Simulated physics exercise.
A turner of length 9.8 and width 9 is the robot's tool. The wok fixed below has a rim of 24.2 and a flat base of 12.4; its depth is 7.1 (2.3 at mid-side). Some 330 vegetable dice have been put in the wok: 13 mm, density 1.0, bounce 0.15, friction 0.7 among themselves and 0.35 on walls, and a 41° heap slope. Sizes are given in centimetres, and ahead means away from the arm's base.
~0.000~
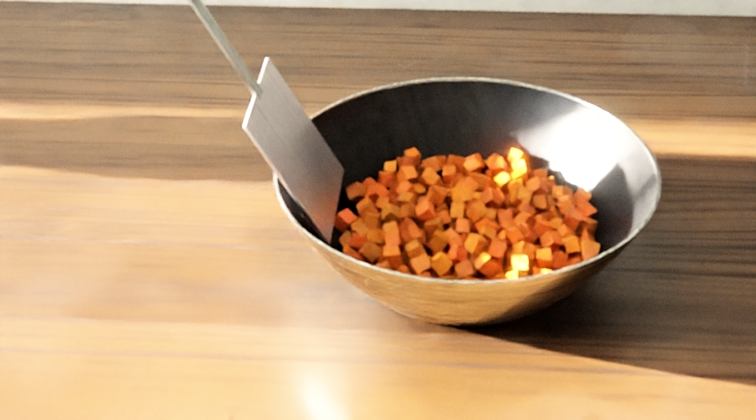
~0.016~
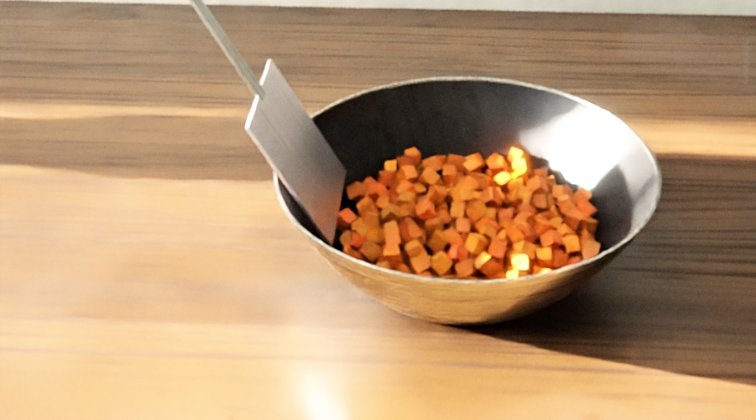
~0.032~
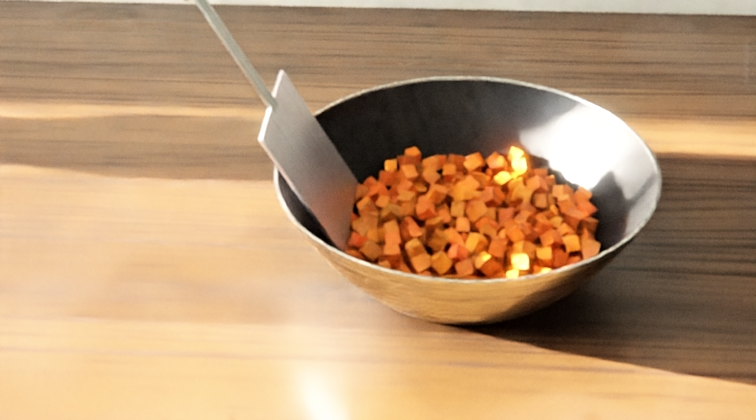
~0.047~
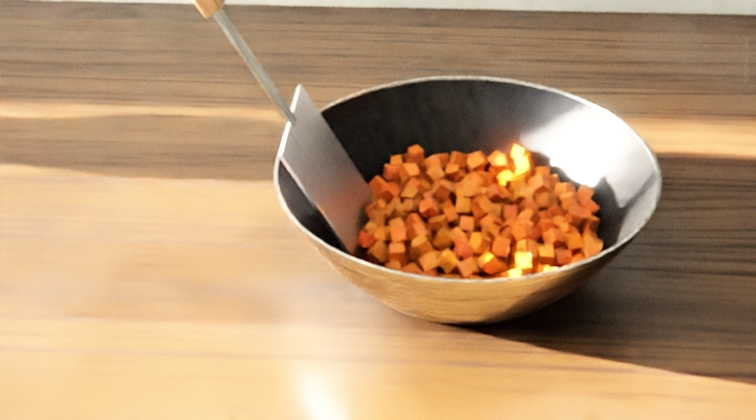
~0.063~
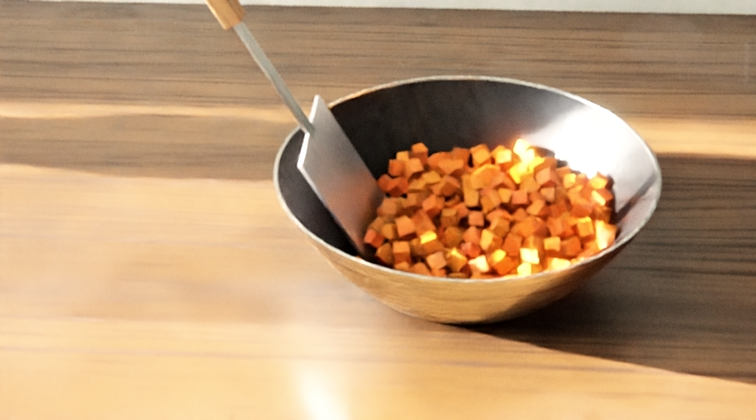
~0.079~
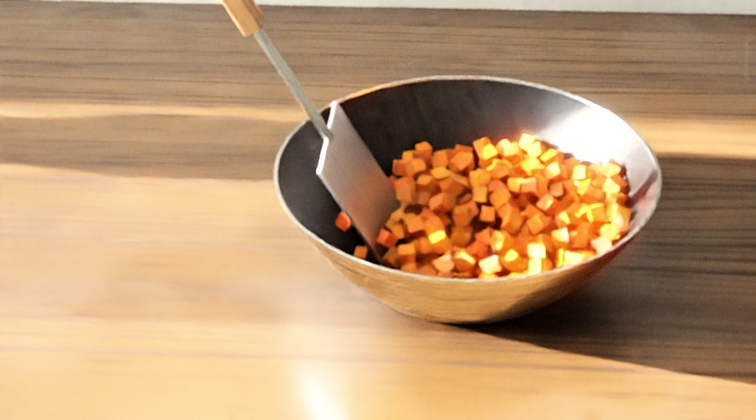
A dark-lined wok with a pale metallic outside, heaped with small orange vegetable dice, sits right of centre on a brown wood-grained surface, seen from above at an angle. A flat grey metal turner slants into its left side. The turner slides right and slightly down, its wooden handle coming into view, and pushes the dice rightward, a few slipping left of the blade, while the camera stays still.
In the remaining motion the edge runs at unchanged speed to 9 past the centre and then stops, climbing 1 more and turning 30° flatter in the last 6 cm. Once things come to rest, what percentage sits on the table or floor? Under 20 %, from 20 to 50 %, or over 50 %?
Over 50 %.
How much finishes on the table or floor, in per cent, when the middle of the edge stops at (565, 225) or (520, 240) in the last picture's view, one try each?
Roughly 25 and 5 per cent.
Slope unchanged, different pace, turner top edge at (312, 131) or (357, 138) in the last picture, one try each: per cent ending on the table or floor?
I'd estimate some 50 and 70 in a hundred.
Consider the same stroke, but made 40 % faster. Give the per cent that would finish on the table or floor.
In that case, around 70 per cent would end on the table or floor.
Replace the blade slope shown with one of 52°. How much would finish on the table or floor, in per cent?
Estimate for that slope: Some 55 per cent.
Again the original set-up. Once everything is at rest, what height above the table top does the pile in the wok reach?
5.5 cm.
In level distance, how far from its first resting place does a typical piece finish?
Somewhere near 18 centimetres, I reckon.
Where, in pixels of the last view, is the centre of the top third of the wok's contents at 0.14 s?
Near (578, 203).
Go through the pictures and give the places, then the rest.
The turner top edge at (256, 90), sloping 61°; upper third of the load around (466, 222), from x 345 to 590, top at y 160; 333 in the wok, in the first frame.
The turner top edge at (259, 92), sloping 61°; upper third of the load around (466, 221), from x 345 to 590, top at y 155, in the second frame.
The turner top edge at (271, 103), sloping 61°; upper third of the load around (470, 221), from x 345 to 590, top at y 155, in the third frame.
The turner top edge at (290, 118), sloping 61°; upper third of the load around (475, 220), from x 345 to 595, top at y 155, in the fourth frame.
The turner top edge at (309, 129), sloping 61°; upper third of the load around (491, 215), from x 345 to 605, top at y 150, in the fifth frame.
The turner top edge at (327, 135), sloping 61°; upper third of the load around (516, 210), from x 345 to 620, top at y 145; 333 in the wok, in the sixth frame.
After 0.14 s, sloping 61°, highest piece 9 above the table; 333 in the wok.
After 0.20 s, sloping 50°, highest piece 10 above the table; 322 in the wok, 11 on the blade or in flight.
After 0.44 s, sloping 31°, highest piece 11 above the table; 130 in the wok, 43 on the table or floor, 160 on the blade or in flight.
After 1.49 s, sloping 31°, highest piece 8 above the table; 204 on the table or floor, 129 in the wok.
In the end, 204 on the table or floor, 129 in the wok. That is 61 % on the table or floor.
